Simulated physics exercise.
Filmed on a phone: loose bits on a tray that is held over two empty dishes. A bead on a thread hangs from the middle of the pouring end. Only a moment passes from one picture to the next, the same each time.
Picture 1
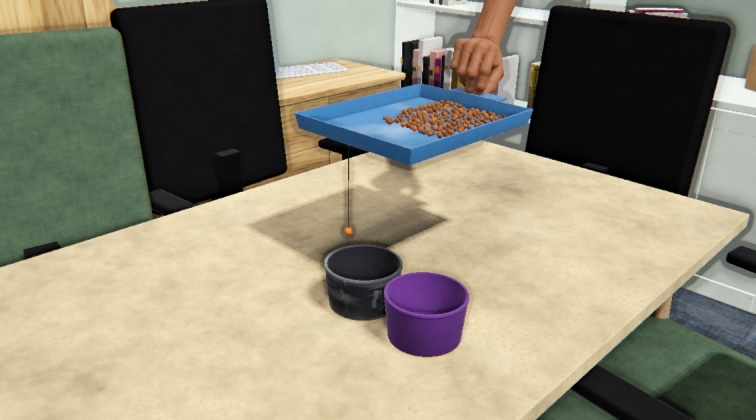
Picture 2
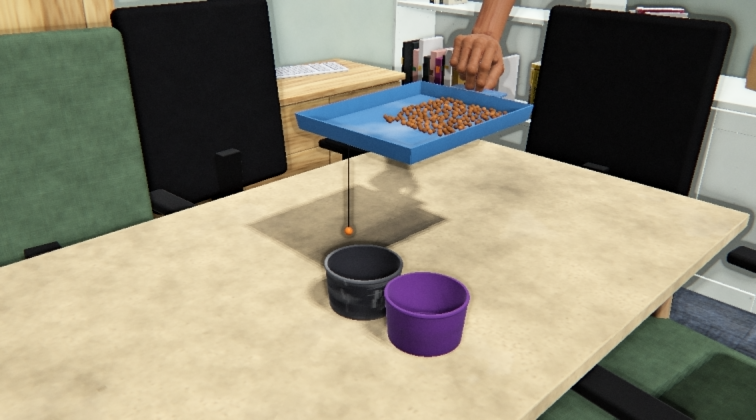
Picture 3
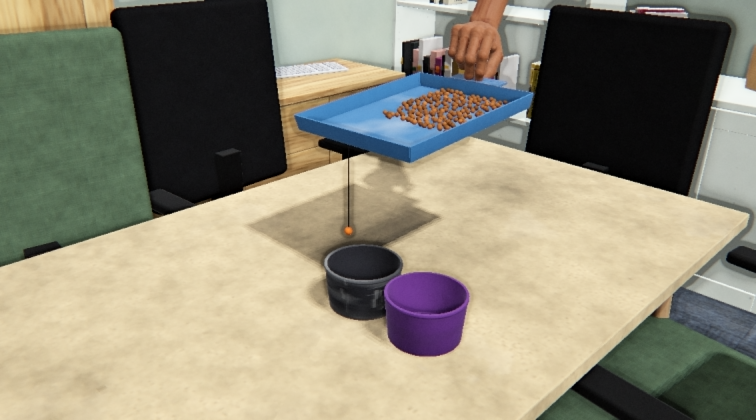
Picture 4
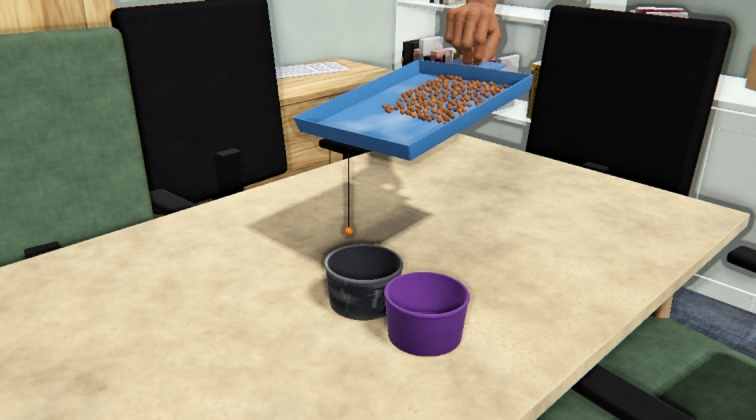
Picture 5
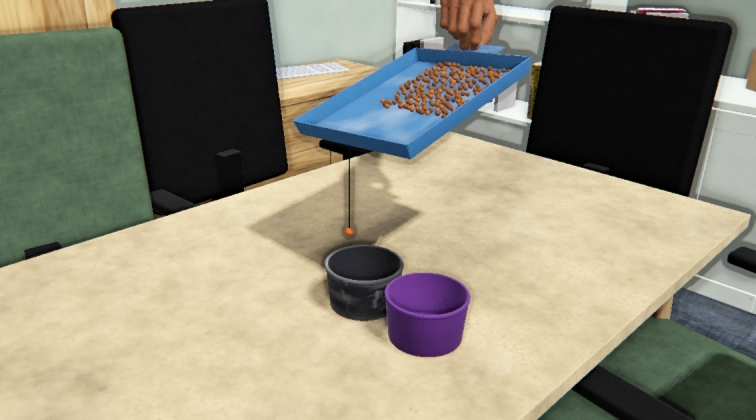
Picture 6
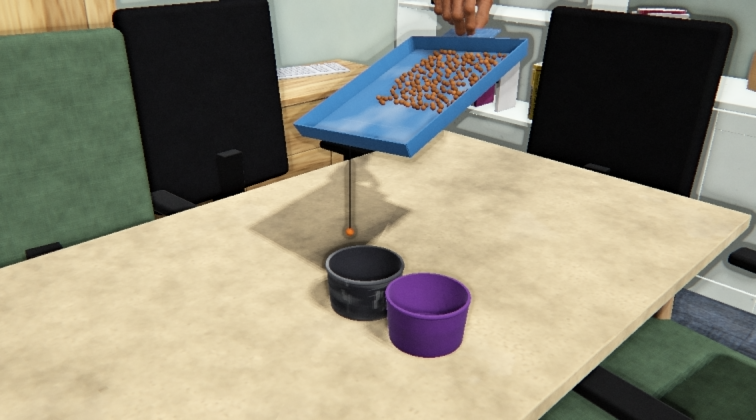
At a table with dark and green chairs, a hand slowly raised the far side of a blue tray of small brown balls, tilting it above a black bowl and a purple bowl.
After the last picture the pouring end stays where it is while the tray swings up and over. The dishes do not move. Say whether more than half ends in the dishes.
Caught overall: Only the smaller part.
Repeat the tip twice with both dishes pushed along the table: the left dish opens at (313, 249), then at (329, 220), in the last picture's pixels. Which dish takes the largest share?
The first try: The left-hand dish. The second: The dish on the left.
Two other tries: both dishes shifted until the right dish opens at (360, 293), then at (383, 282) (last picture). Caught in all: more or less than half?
The first try: Less than half. The second: Not half.
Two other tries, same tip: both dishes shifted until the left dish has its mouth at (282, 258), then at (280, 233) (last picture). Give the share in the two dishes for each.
The first gives 10 %, the second 80 %.
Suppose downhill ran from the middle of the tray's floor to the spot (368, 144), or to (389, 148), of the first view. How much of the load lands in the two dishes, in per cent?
Roughly 60 per cent, and 60 per cent.
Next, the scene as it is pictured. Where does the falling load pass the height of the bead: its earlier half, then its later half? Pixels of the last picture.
At about (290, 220), then at (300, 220).
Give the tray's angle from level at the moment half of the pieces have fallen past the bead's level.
Roughly 105°.
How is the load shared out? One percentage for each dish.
For the left dish some 0 %, for the right dish some 0 %.
Shortly afterwards, tray tipped steeply; near two thirds on the tray; only a few outside both; near a quarter in the air.
Next, tray tipped past a quarter turn; near a quarter on the tray; near half outside both; near a quarter in the air.
Some moments later, tray tipped past a quarter turn; the whole lot outside both.
In the end, tray tipped past a quarter turn; none at all in the right dish; none at all in the left dish; the whole lot outside both.
